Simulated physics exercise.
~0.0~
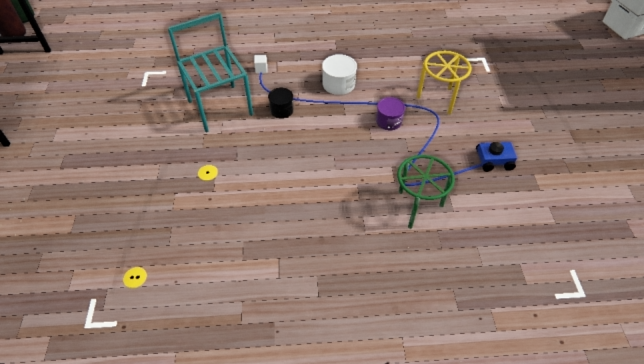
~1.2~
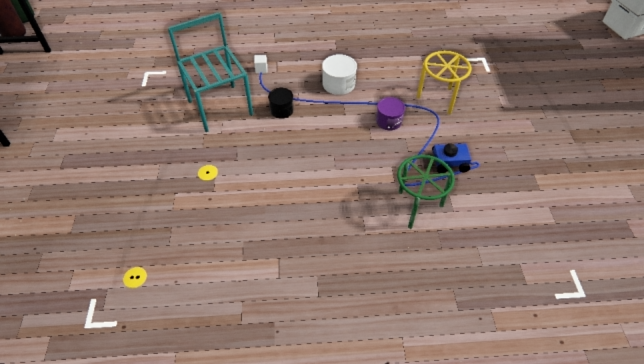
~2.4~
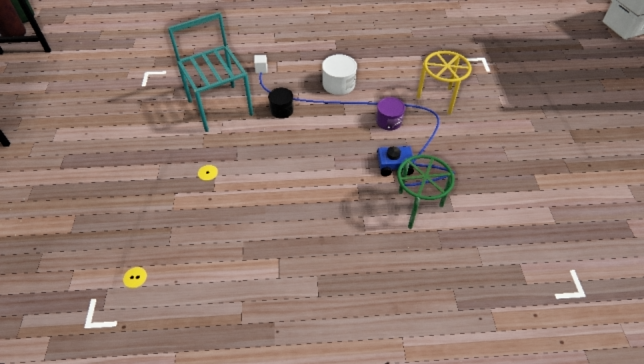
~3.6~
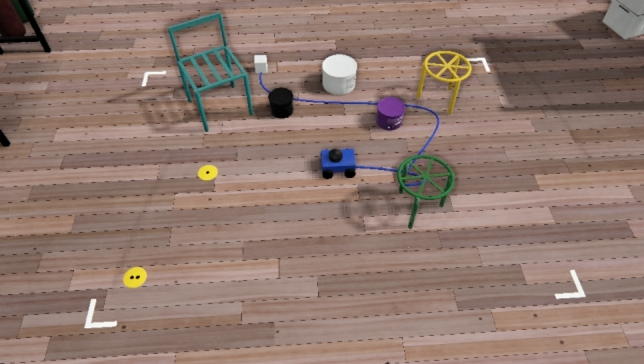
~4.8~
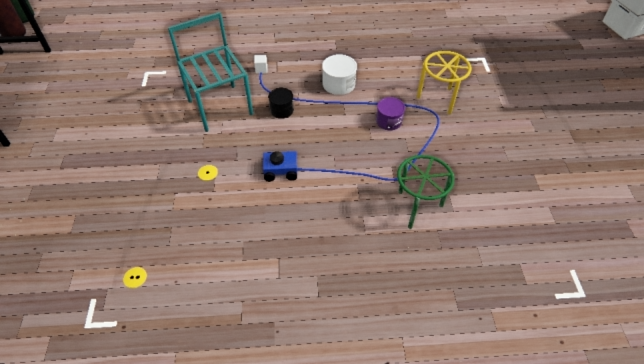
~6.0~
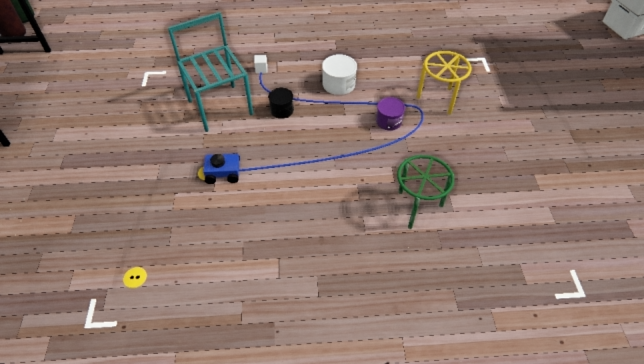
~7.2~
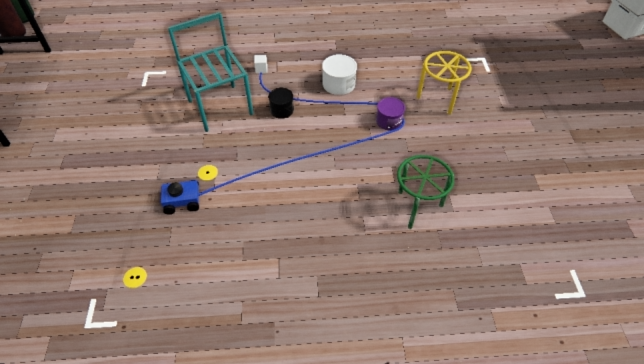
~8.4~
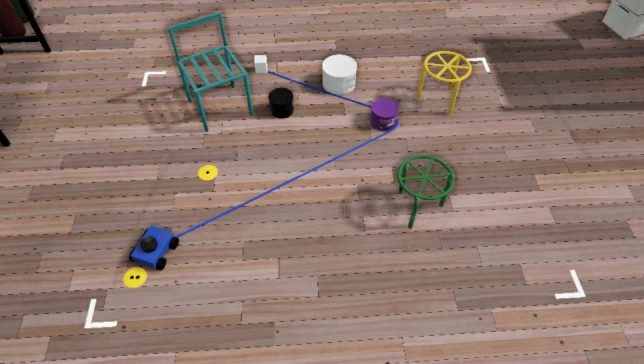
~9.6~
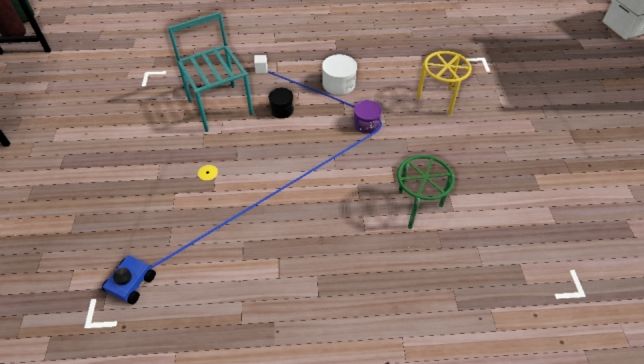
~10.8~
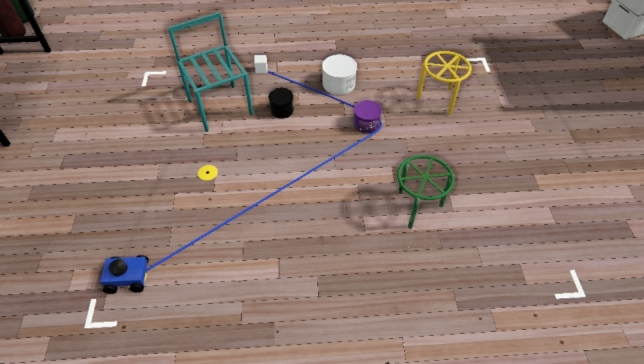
On a wooden floor, a small blue cart trailing a blue lead drives left past a green stool to one yellow mark, then down-left to another, pulling the line taut around a purple bin, which shifts slightly left before the cart stops.
